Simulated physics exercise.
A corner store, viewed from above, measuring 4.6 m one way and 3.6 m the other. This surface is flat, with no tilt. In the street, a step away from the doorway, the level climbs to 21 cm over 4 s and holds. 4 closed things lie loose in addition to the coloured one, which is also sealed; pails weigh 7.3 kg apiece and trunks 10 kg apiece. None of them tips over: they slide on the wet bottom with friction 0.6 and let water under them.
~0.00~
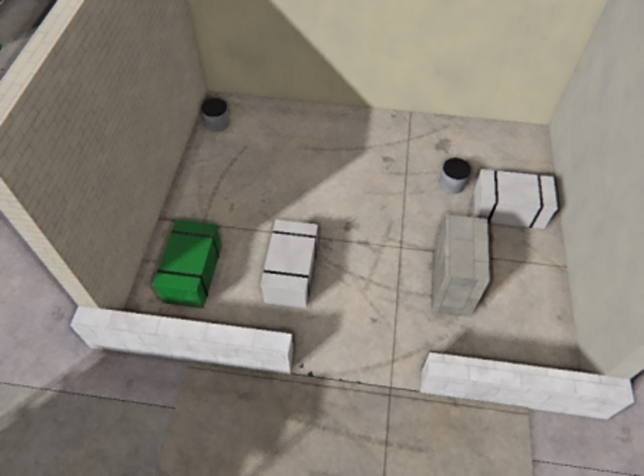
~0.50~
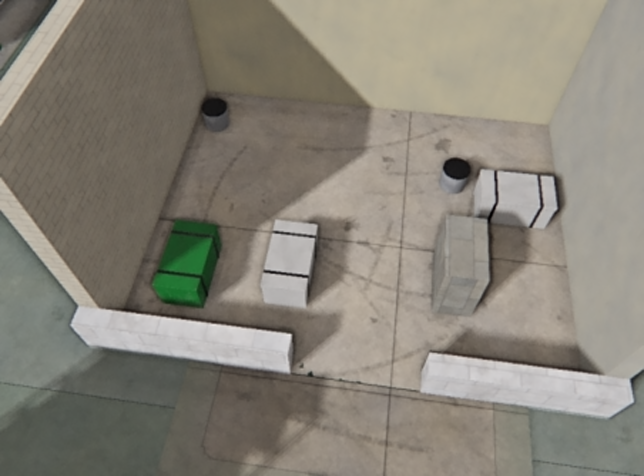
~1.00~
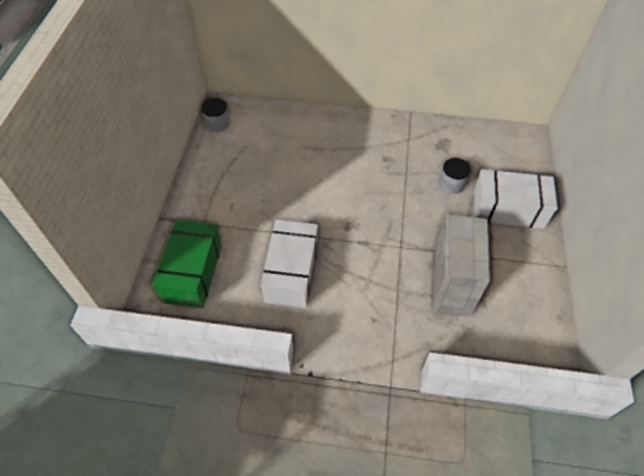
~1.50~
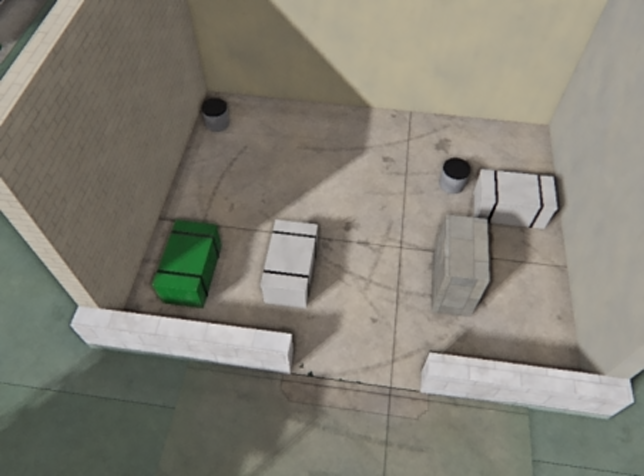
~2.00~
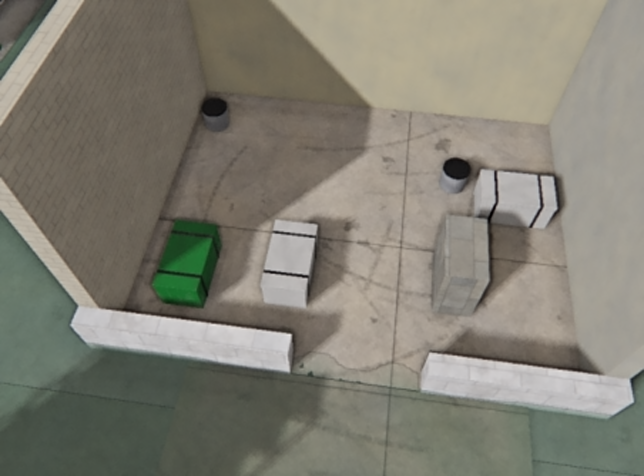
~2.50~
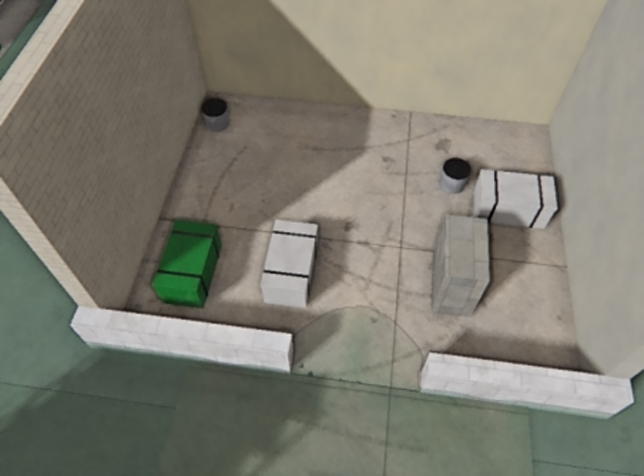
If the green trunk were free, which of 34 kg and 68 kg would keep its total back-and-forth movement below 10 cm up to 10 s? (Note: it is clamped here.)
I think both options pass.
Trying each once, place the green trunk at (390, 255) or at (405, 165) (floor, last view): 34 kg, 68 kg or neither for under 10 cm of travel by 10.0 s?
Taking them in turn, only the heavier mass keeps it, and the lighter mass keeps it.
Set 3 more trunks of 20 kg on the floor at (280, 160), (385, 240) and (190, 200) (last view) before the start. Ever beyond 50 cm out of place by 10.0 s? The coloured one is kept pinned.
In turn: Beyond it, beyond it, within it.
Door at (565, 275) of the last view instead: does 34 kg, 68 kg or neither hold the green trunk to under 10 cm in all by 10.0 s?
In that case the lighter option suffices.
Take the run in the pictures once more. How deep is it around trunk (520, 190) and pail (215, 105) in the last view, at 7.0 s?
Close to 2 and 7 centimetres.
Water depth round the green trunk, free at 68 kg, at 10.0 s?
Close to 6 cm deep.
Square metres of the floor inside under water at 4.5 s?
Wet area: Approx. 6.5 m2.
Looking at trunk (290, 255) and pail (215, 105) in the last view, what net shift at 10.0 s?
60 cm and 150 cm respectively.
After 3.5 s the green trunk would be 0 cm from its start with 34 kg and 0 cm from its start with 68 kg; 0 cm of water round it then.
After 4.5 s the green trunk would be 0 cm from its start with 34 kg and 0 cm from its start with 68 kg; 0 cm of water round it then.
After 7.0 s the green trunk would be 0 cm from its start with 34 kg and 0 cm from its start with 68 kg; 1 cm of water round it then.
After 10.0 s the green trunk would be 0 cm from its start with 34 kg and 0 cm from its start with 68 kg; 6 cm of water round it then.
